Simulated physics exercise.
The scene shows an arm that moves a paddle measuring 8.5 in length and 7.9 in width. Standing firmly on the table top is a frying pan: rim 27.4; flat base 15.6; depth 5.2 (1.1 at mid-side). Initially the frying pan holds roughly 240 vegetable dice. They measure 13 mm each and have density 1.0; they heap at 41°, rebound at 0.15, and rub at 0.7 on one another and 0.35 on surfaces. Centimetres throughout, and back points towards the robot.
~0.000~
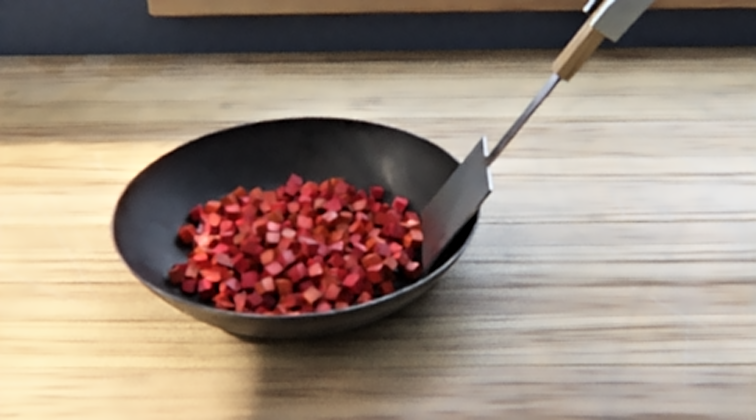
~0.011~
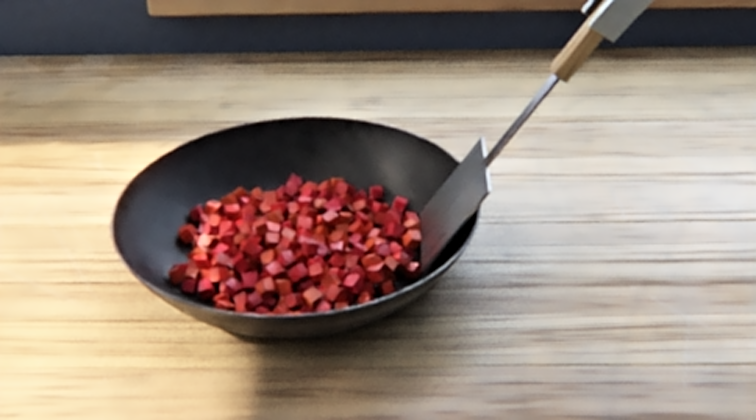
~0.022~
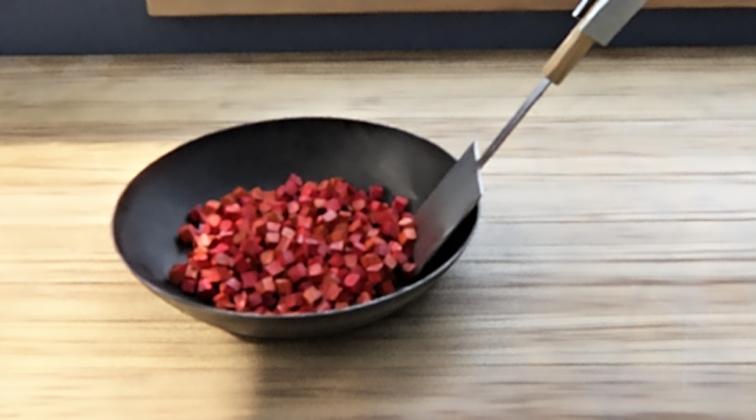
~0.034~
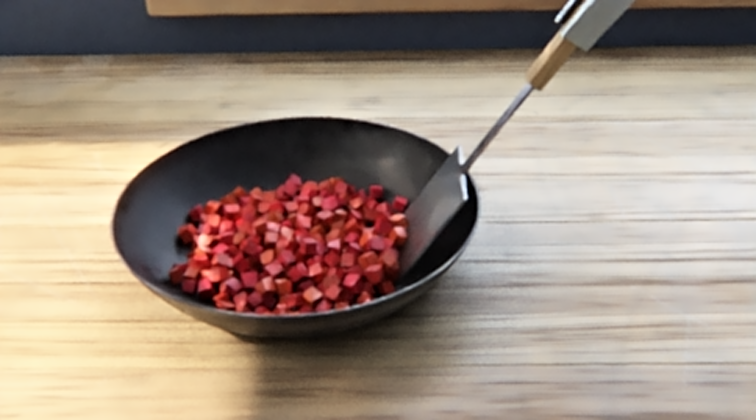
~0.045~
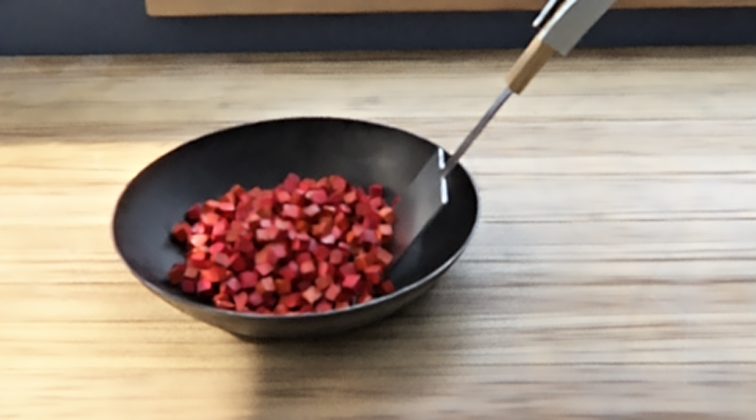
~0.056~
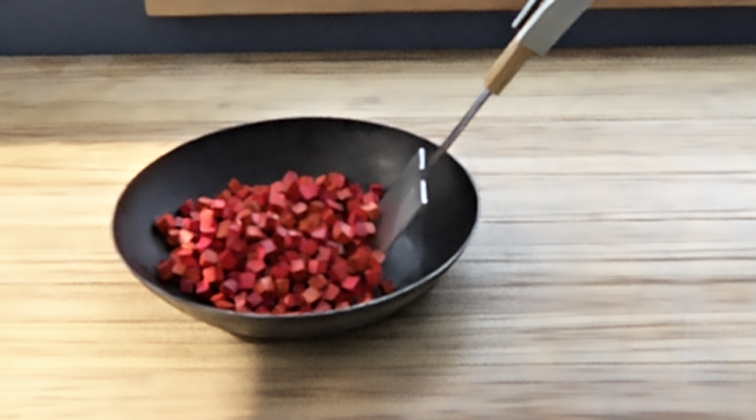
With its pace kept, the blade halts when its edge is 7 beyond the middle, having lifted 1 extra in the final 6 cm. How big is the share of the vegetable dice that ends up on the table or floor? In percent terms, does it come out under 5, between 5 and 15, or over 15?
It comes out over 15 %.
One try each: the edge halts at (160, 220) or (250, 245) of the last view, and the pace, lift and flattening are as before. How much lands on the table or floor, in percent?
Roughly 50 and 5 per cent.
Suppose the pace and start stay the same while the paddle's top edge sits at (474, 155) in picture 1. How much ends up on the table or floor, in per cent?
Spill: Approx. 15 per cent.
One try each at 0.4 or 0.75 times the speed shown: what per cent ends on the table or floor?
Around 10 per cent, then around 15 per cent, would end on the table or floor.
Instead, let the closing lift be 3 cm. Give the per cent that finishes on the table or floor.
About 15 %.
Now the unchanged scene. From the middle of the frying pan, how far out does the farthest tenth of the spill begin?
Roughly 30 cm.
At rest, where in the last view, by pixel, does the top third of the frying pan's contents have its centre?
Somewhere near (178, 220) in the last picture.
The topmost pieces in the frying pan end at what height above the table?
Height at the end: Around 6.0 cm.
After 0.08 s, sloping 56°, highest piece 7 above the table; 245 in the frying pan.
After 0.11 s, sloping 56°, highest piece 8 above the table; 245 in the frying pan.
After 0.32 s, sloping 56°, highest piece 8 above the table; 195 in the frying pan, 25 on the table or floor, 25 on the blade or in flight.
After 1.37 s, sloping 56°, highest piece 6 above the table; 195 in the frying pan, 50 on the table or floor.
In the end, 195 in the frying pan, 50 on the table or floor. That is 20 % on the table or floor.
